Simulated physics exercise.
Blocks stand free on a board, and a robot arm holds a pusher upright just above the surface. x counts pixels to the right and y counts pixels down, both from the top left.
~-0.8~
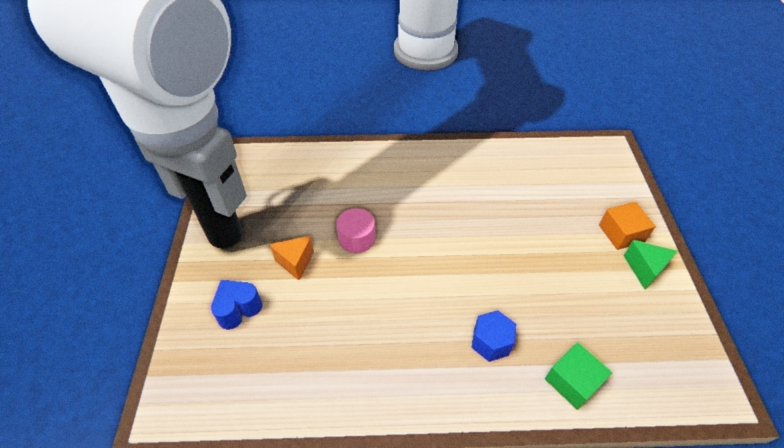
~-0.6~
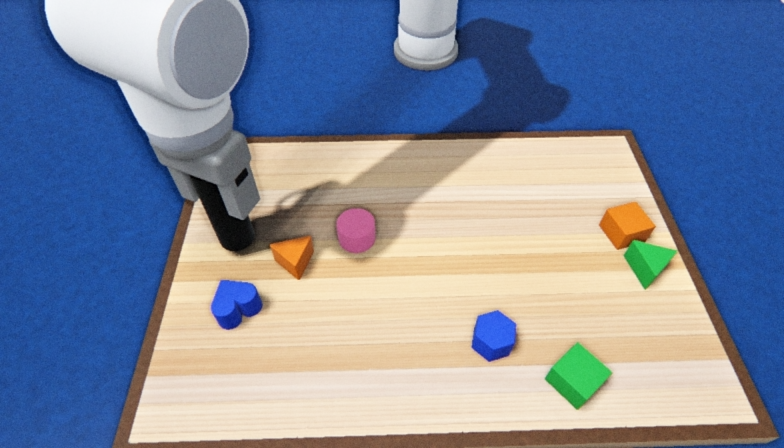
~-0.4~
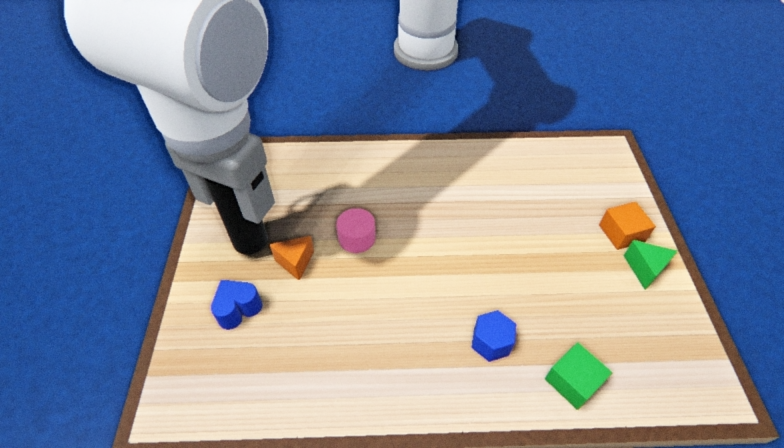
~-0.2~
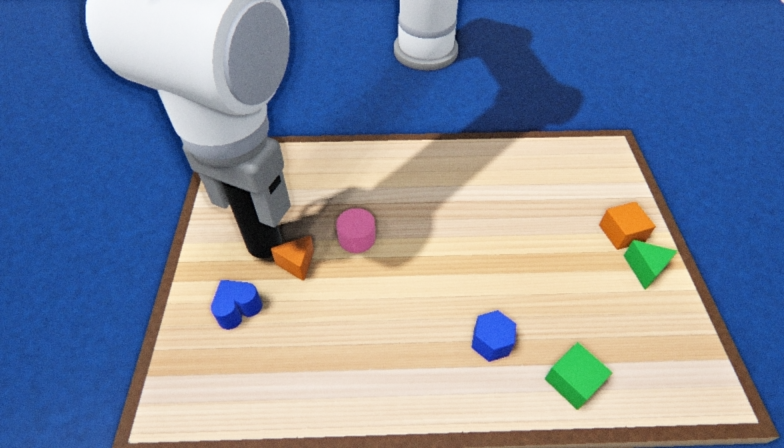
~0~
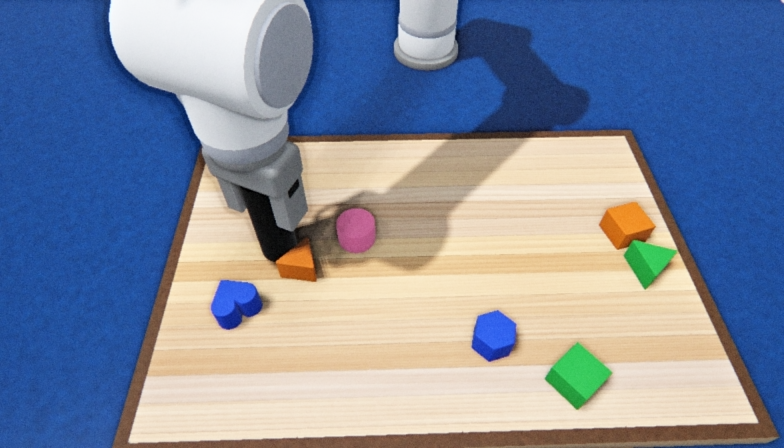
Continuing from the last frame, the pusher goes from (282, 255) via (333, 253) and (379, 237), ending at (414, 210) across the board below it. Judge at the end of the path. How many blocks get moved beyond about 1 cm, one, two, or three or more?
Two blocks move.
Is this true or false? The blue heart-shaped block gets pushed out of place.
My answer: False.
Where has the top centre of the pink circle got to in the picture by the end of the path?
Its top middle will sit at (424, 170).
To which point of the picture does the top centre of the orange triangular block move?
The top centre is at (320, 264).
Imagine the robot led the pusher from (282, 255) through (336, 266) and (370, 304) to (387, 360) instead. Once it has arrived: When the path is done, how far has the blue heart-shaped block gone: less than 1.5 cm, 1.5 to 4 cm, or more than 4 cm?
The distance will be below 1.5 cm.
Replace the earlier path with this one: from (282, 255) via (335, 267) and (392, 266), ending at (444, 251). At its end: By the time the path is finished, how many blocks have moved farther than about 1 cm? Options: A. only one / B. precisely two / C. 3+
Option A.
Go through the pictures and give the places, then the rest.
Tip of the pusher (225, 235), middles of tops, blue heart-shaped block (232, 295), orange triangular block (292, 248), pink circle (356, 222), in the first frame.
Pusher (237, 238), nothing pushed, in the second frame.
Pusher (250, 241), nothing pushed, in the third frame.
Pusher (265, 244), orange triangular block (294, 249), in the fourth frame.
Pusher (280, 248), blue heart-shaped block (232, 295), orange triangular block (299, 255), pink circle (356, 222), in the fifth frame.
On the path given first. One third of the way, pusher (332, 246); orange triangular block (320, 264), turned 35° clockwise; pink circle (362, 220).
Two thirds of the way, pusher (380, 229); orange triangular block (320, 264), turned 35° clockwise; pink circle (400, 198).
At the end, pusher (414, 203); blue heart-shaped block unmoved; orange triangular block (320, 264), turned 35° clockwise; pink circle (424, 170).
